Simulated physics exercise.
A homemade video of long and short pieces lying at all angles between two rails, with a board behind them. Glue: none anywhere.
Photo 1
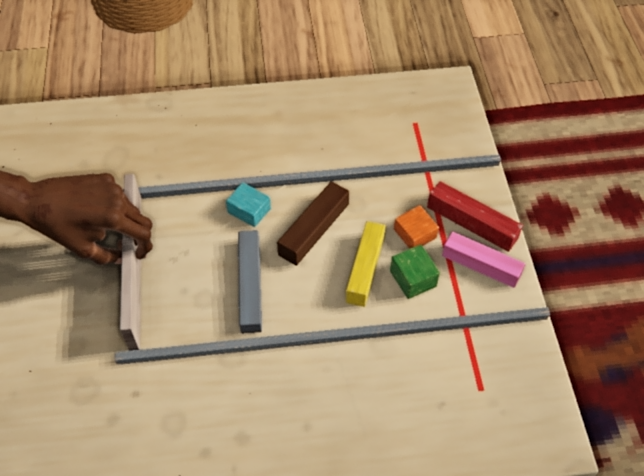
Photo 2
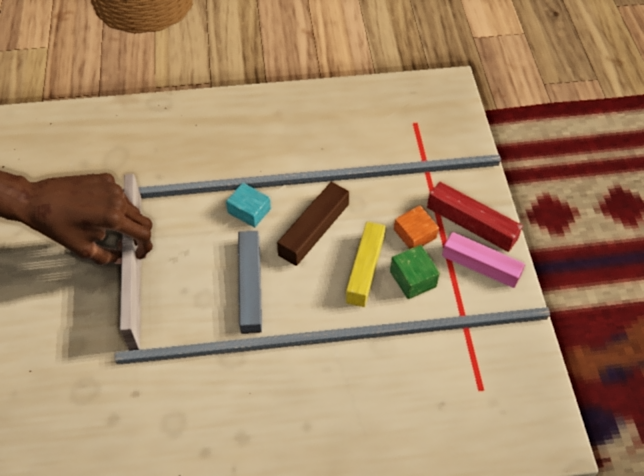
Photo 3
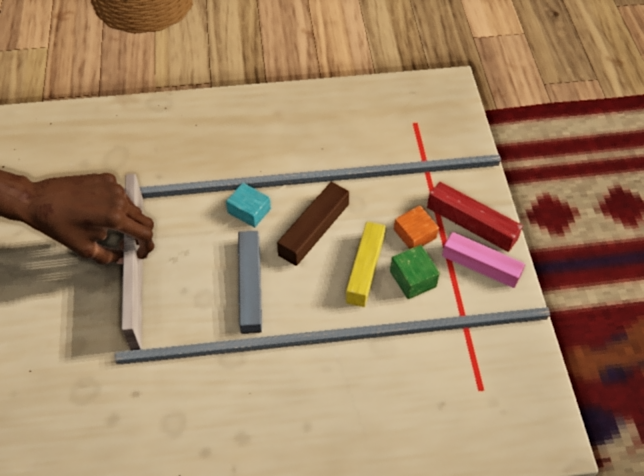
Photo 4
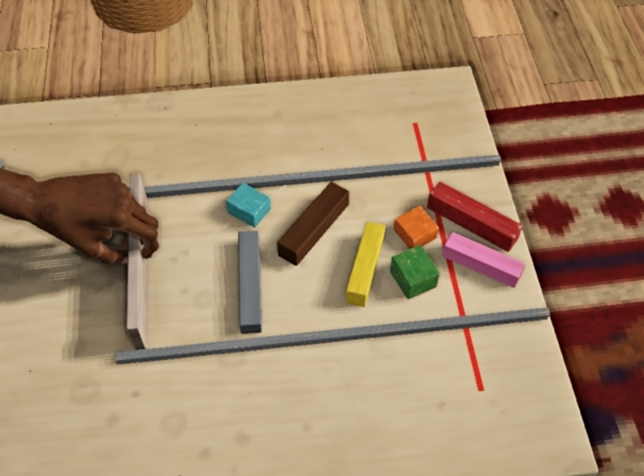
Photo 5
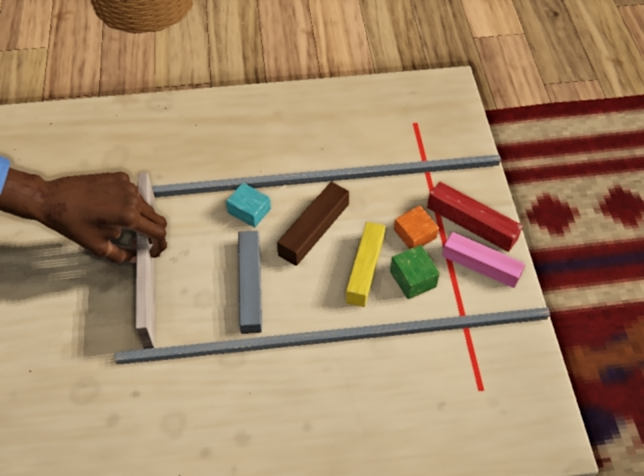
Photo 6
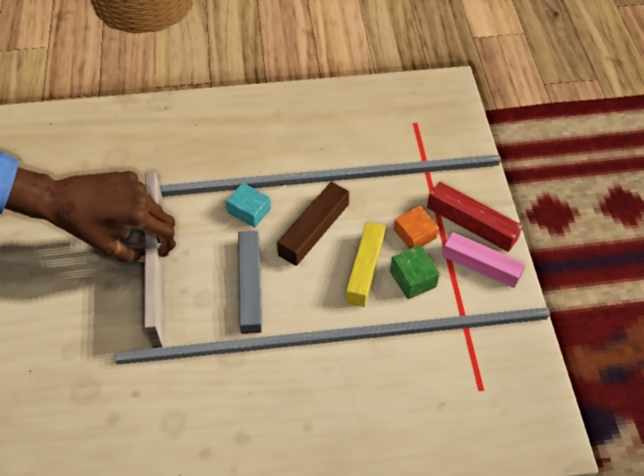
A hand held a pale board still at first, then slid it slightly right between two rails, while the colourful long and short blocks ahead, some near a red line, stayed where they were.
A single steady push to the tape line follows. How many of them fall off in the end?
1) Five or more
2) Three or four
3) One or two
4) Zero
3, one or two.
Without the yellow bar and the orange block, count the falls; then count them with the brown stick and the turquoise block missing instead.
Count of fallen: 0 / 0.
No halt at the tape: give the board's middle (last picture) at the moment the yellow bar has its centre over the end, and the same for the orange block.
Yellow bar over the end: About (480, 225). Orange block over the end: About (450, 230).
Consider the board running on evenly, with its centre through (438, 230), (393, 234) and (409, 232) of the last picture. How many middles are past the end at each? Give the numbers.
The counts are 2, 0 and 0, in that order.
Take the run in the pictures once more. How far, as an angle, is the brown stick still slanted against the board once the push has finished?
It is near 10° out of line.
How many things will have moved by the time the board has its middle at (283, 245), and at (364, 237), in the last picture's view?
At first I count 3, and then 6.
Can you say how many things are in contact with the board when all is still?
Count recorded: 2.
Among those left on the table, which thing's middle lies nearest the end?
Foremost: The orange block.
Soon after, none off yet; red bar at rest near (474, 216); pink stick at rest near (483, 260); orange block at rest near (416, 229).
In the end, the number that fall off is one or two; gone, pink stick and red bar.
